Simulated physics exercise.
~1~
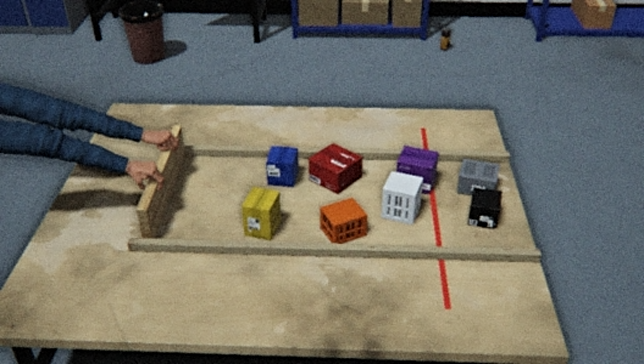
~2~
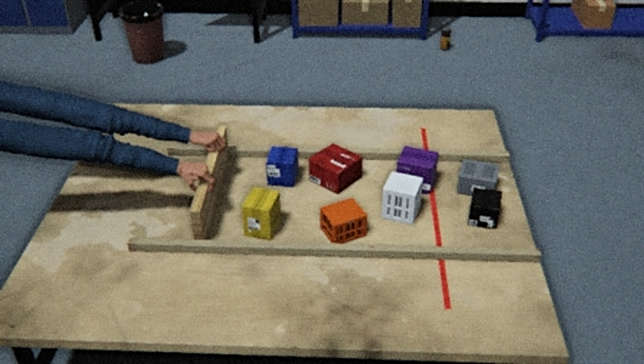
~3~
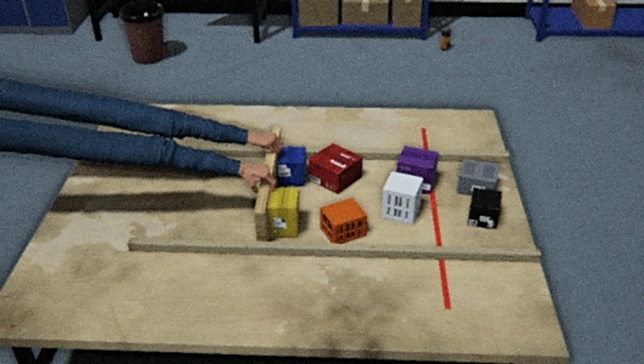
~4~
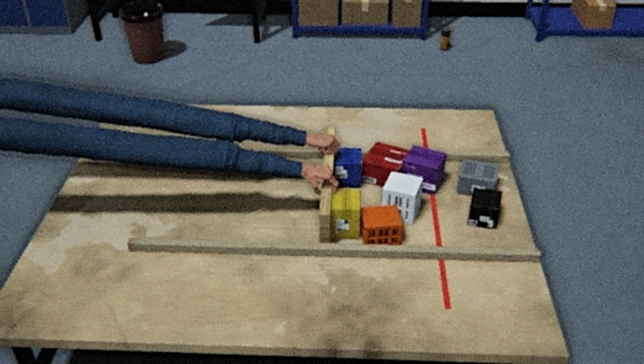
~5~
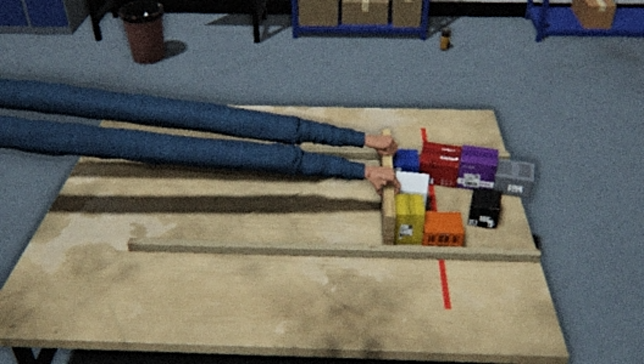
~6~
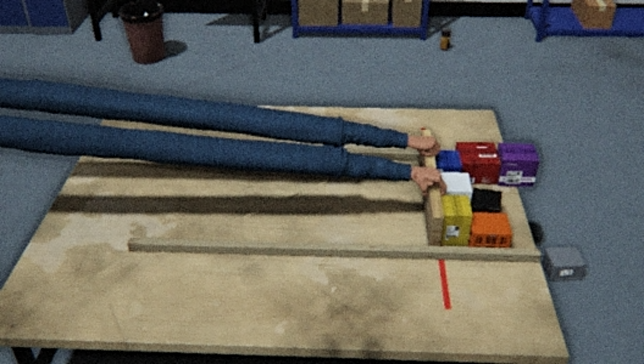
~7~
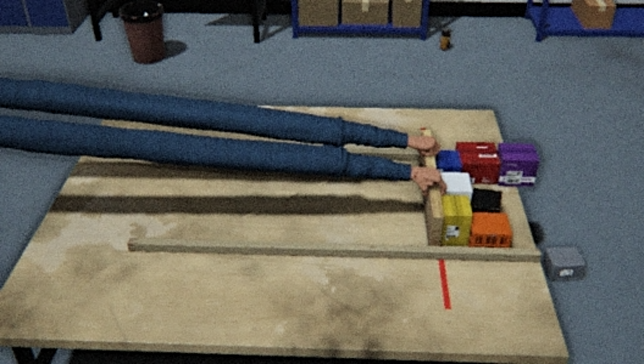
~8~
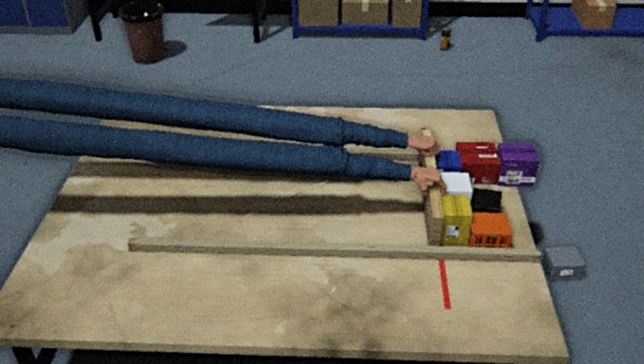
Two hands pushing a wooden plank rightward, bunching coloured boxes toward the table's edge until a grey one drops off.
